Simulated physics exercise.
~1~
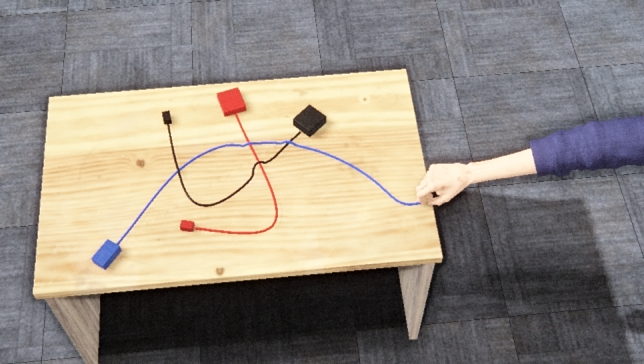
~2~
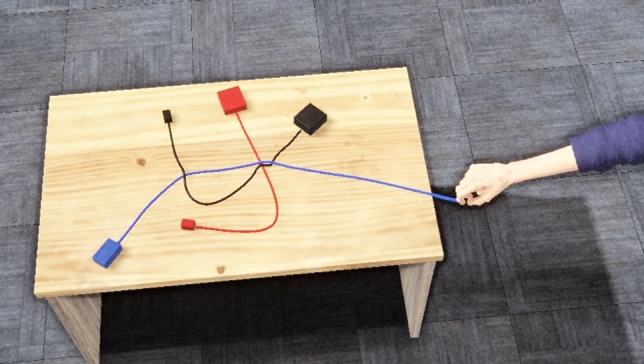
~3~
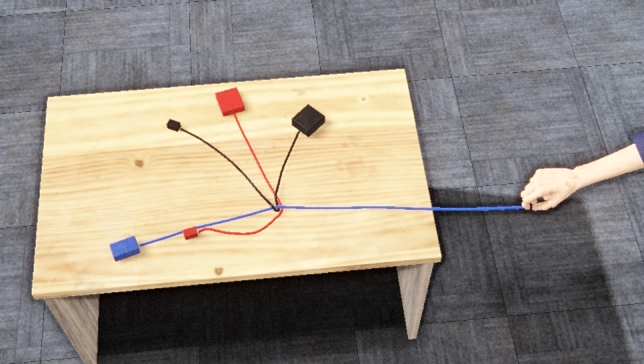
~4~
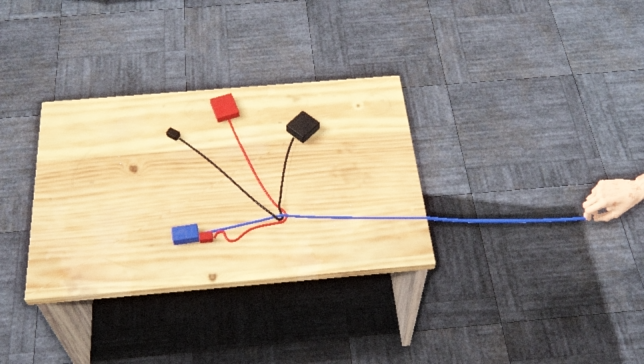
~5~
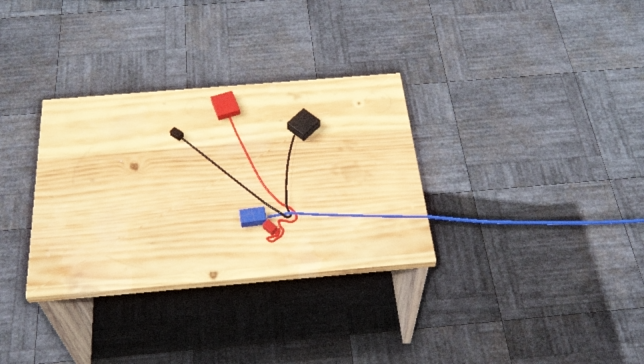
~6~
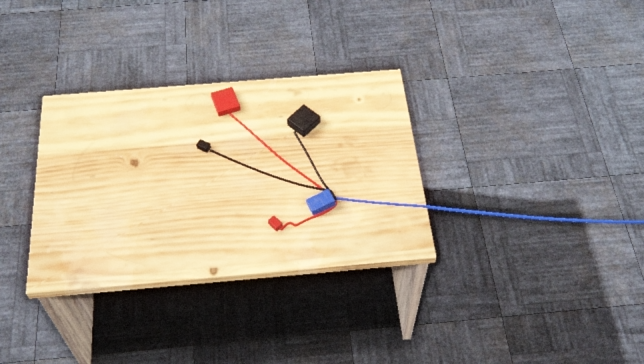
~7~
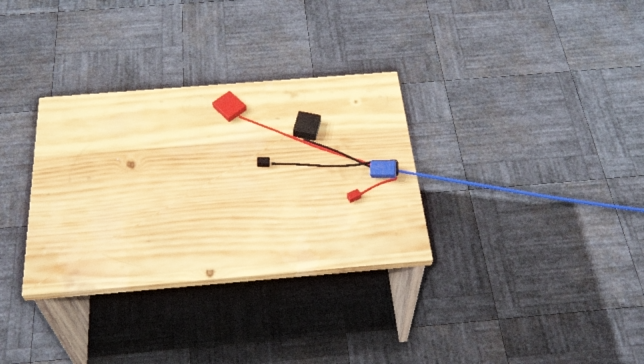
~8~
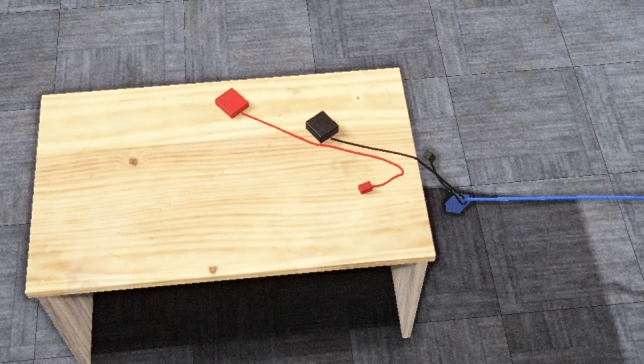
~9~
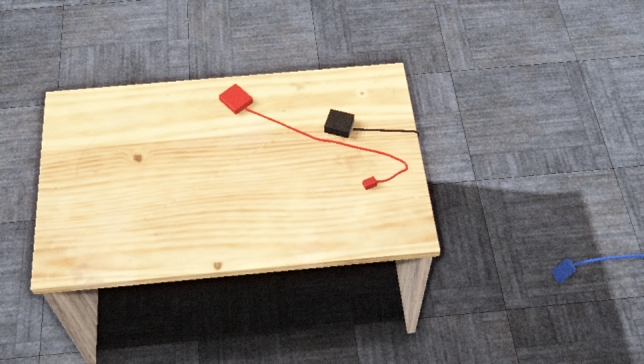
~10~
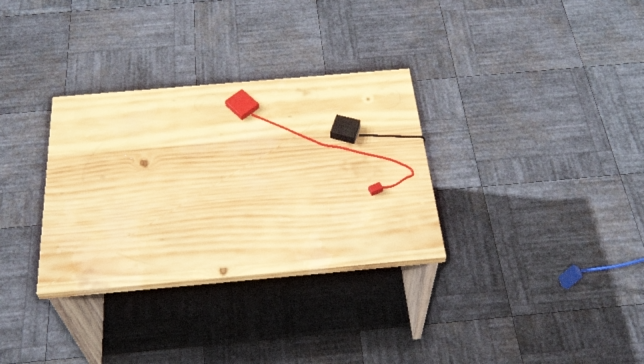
On a wooden table, a hand pulling the blue lead rightward drags its charger and the black plug off the edge.
